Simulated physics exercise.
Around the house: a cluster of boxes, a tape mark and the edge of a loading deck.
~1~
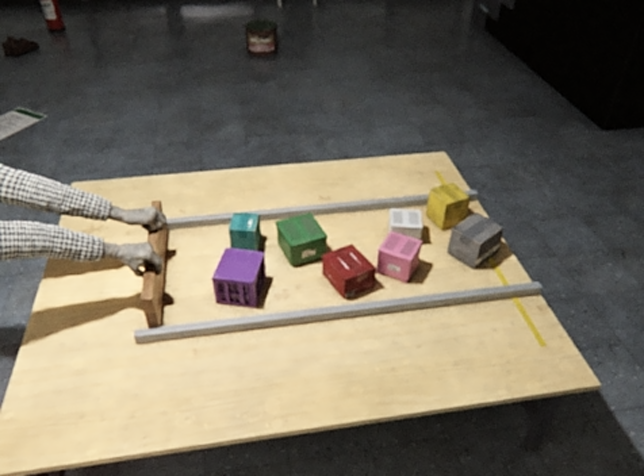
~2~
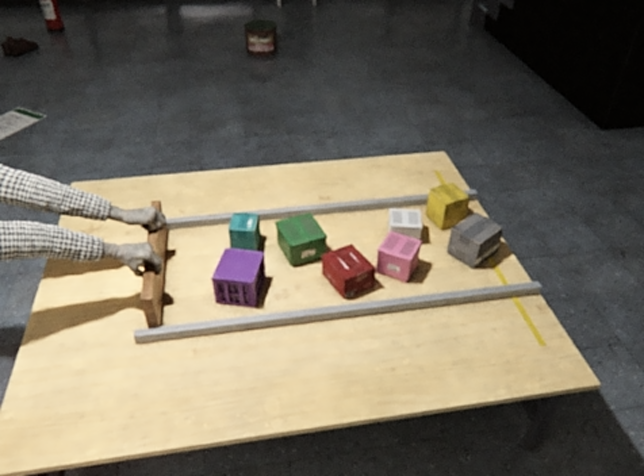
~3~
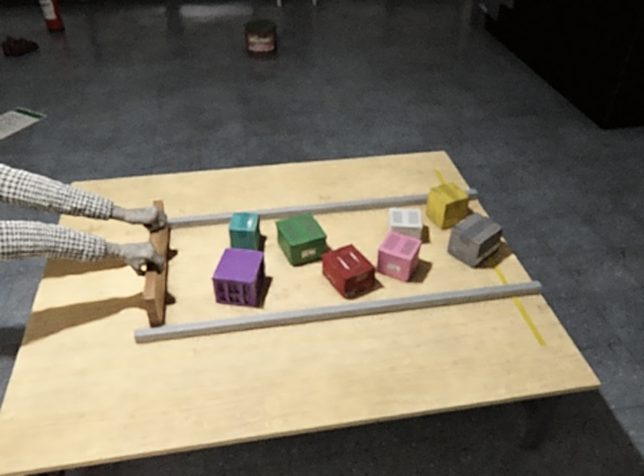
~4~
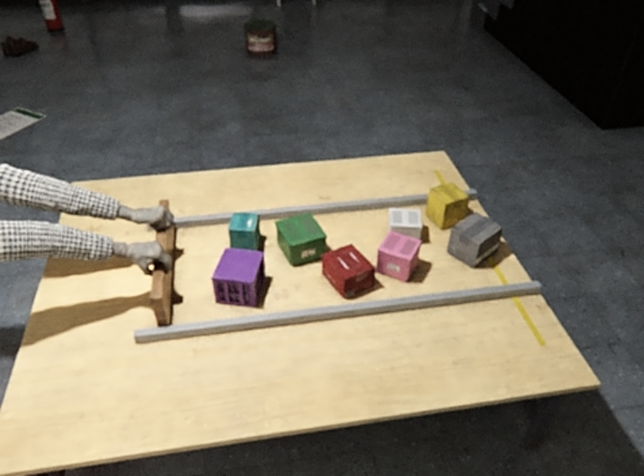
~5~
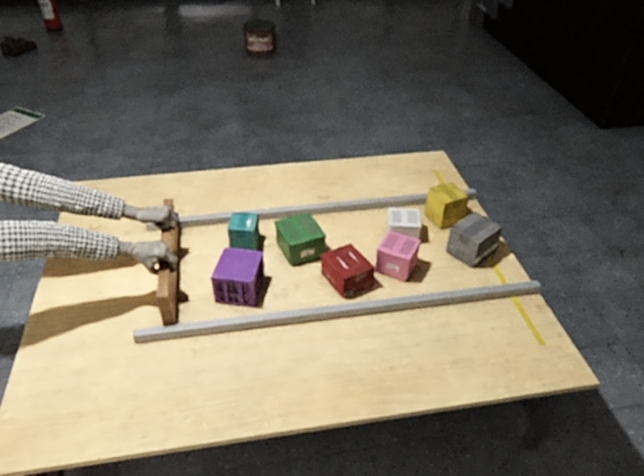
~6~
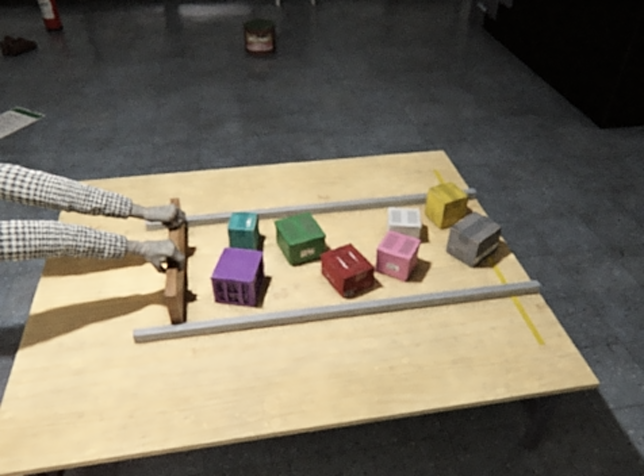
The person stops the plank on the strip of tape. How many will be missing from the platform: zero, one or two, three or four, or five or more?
In the end the number that fall off is five or more.
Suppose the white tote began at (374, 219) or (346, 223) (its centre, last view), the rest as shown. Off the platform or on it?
Place by place, it is lost; falls.
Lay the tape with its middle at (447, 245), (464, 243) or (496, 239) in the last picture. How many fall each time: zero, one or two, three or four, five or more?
One after another: Either three or four; five or more; more than four.
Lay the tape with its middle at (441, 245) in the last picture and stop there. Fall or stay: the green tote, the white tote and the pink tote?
The green tote survives, the white tote goes over, the pink tote goes over.
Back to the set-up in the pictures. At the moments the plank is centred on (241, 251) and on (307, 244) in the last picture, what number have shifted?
The counts are 2 and 5.
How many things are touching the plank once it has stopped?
That makes 2.
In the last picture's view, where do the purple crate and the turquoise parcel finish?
About (509, 243), and the other about (480, 208).
Soon after, none off yet; grey box at rest near (474, 239); yellow parcel at rest near (446, 205); white tote at rest near (403, 226).
Then, none off yet; grey box moved about its own width near (508, 236); yellow parcel moved about its own width near (472, 200); white tote moved well along near (451, 215).
By the end, the number that fall off is five or more; fallen, green tote, red parcel, pink tote, white tote, yellow parcel and grey box.
